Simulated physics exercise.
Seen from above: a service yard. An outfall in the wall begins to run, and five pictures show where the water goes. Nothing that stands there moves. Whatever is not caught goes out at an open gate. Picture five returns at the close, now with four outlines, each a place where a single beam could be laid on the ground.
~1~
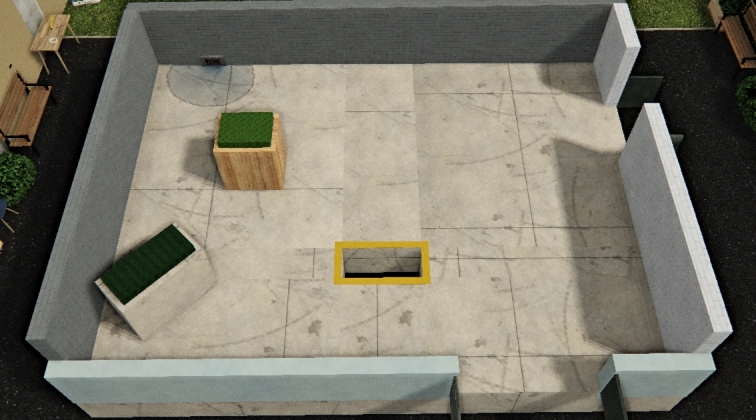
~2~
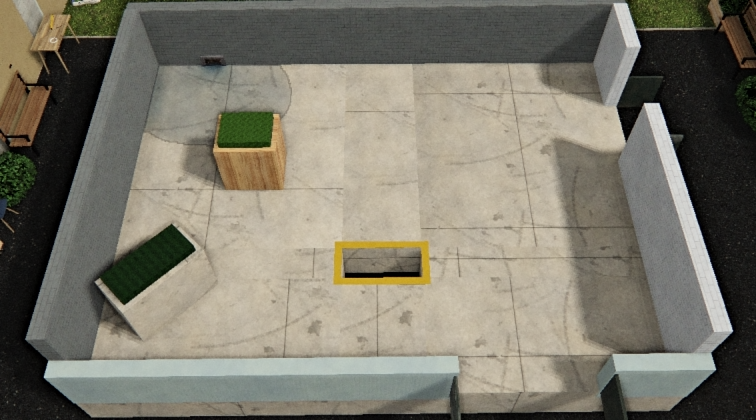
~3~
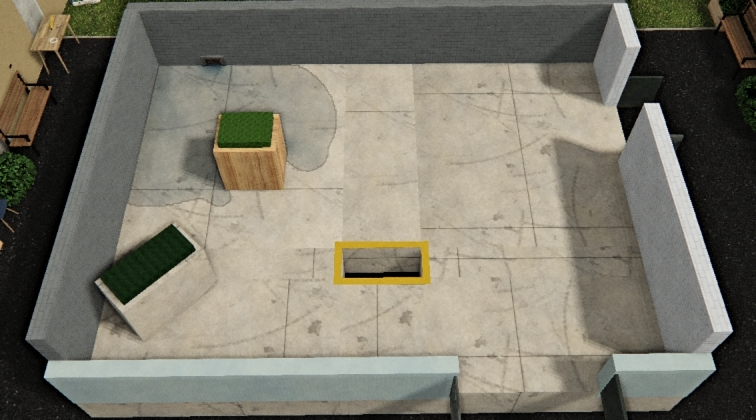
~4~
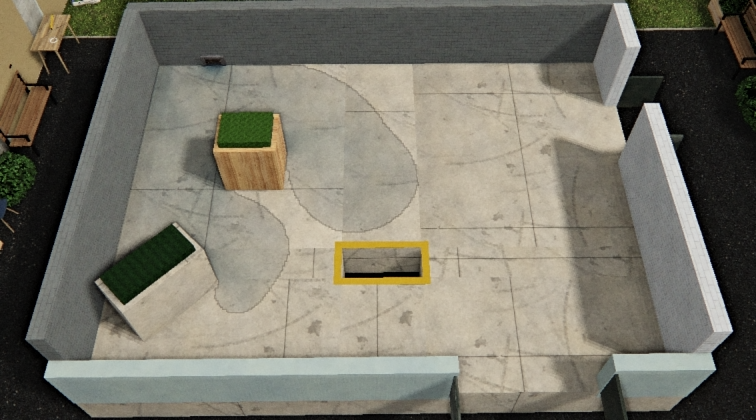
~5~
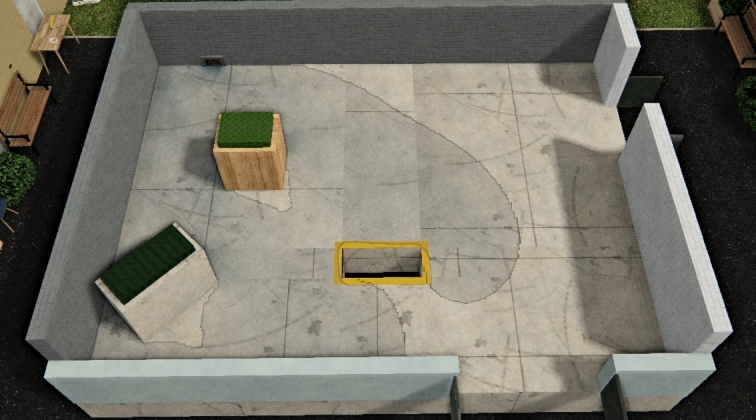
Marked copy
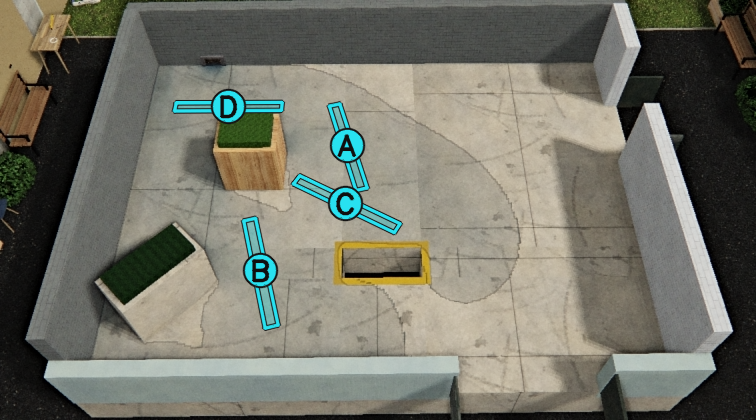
In a walled service yard seen from above, a wet patch spread from the top left corner, crept around two grass-topped boxes, and widened across the concrete until it reached the yellow-edged gully.
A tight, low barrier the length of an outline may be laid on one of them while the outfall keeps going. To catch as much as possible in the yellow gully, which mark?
A.
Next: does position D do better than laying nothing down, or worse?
It is worse.
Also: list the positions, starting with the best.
A, B, D, C.
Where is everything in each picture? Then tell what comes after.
The first picture shows outfall at (213, 61); yellow gully at (382, 263); open gate at (525, 377); open gate at (611, 133); front seen at (175, 93), 3 % of the ground wet; yellow gully still dry.
The second picture shows front seen at (169, 140), 9 % of the ground wet; yellow gully still dry.
The third picture shows front seen at (136, 198), 17 % of the ground wet; yellow gully still dry.
The fourth picture shows front seen at (232, 303), 32 % of the ground wet; yellow gully still dry.
The fifth picture shows front seen at (492, 284), 53 % of the ground wet; yellow gully taking water.
On the marked copy, A from (334, 105) to (361, 189); B from (249, 219) to (271, 326); C from (296, 179) to (397, 228); D from (175, 106) to (281, 106).
Choosing A, about 27 % of the stream goes into the yellow gully, about 71 % out by the gates.
Choosing B, about 18 % of the stream goes into the yellow gully, about 80 % out by the gates.
Choosing C, about 8 % of the stream goes into the yellow gully, about 91 % out by the gates.
Choosing D, about 11 % of the stream goes into the yellow gully, about 89 % out by the gates.
